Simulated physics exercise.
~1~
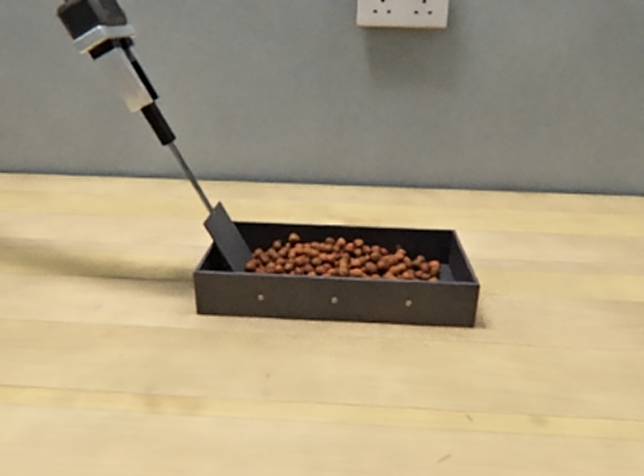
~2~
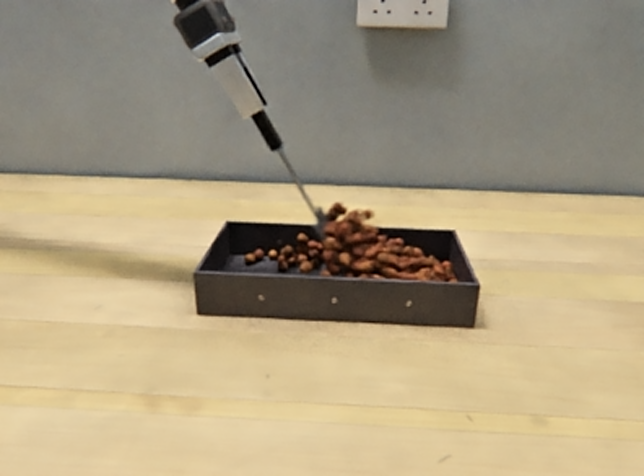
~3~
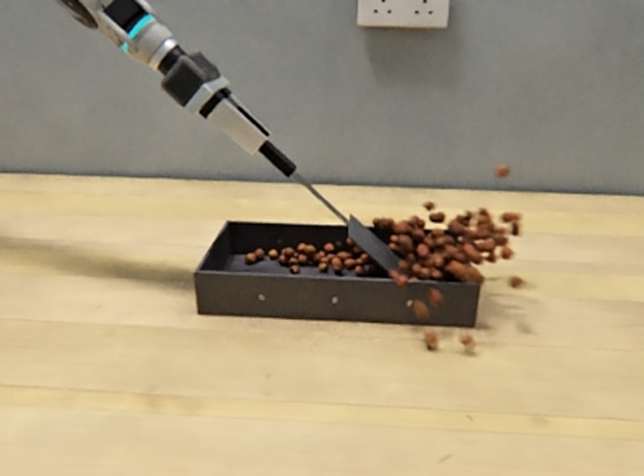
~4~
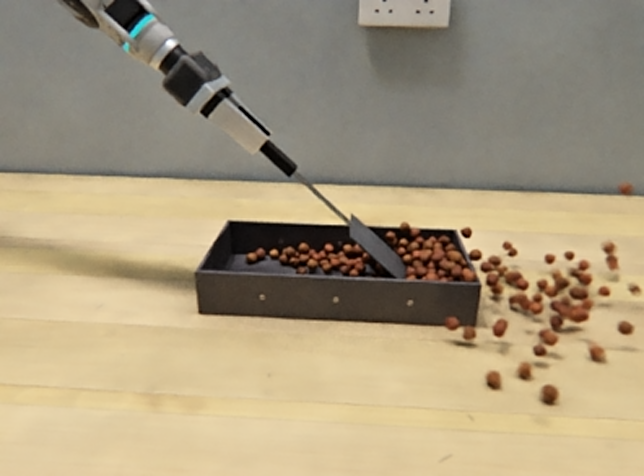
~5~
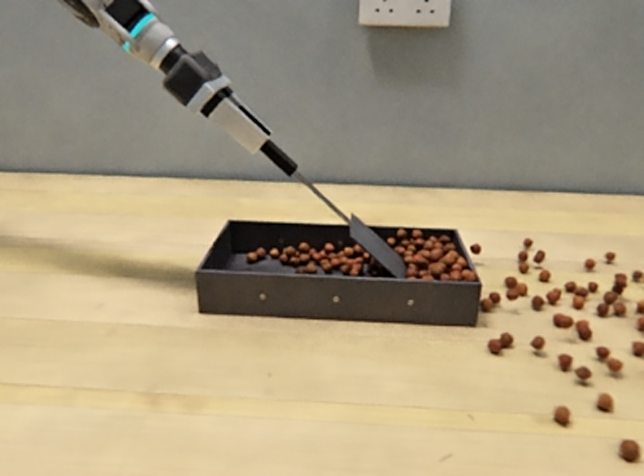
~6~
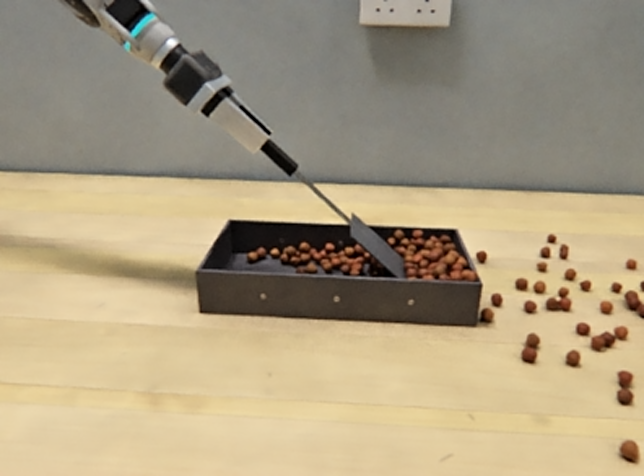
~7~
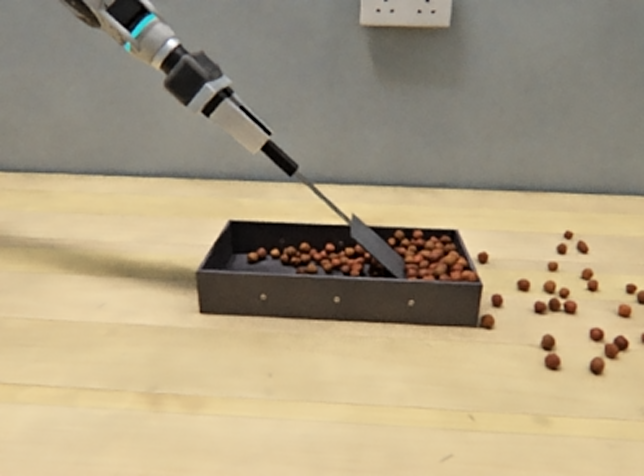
A gripper holding a dark paddle starts at the left end of a black tray of reddish-brown hazelnuts on a pale wooden table. It sweeps the blade to the right through the load, bunching the nuts into a tall heap ahead of it. Past the middle of the tray the paddle stops, tilted, and a burst of nuts flies over the right end. They drop onto the table, bounce and roll outward, some leaving view. At the end the paddle rests still among the nuts, most remaining in the tray while others lie scattered to its right.
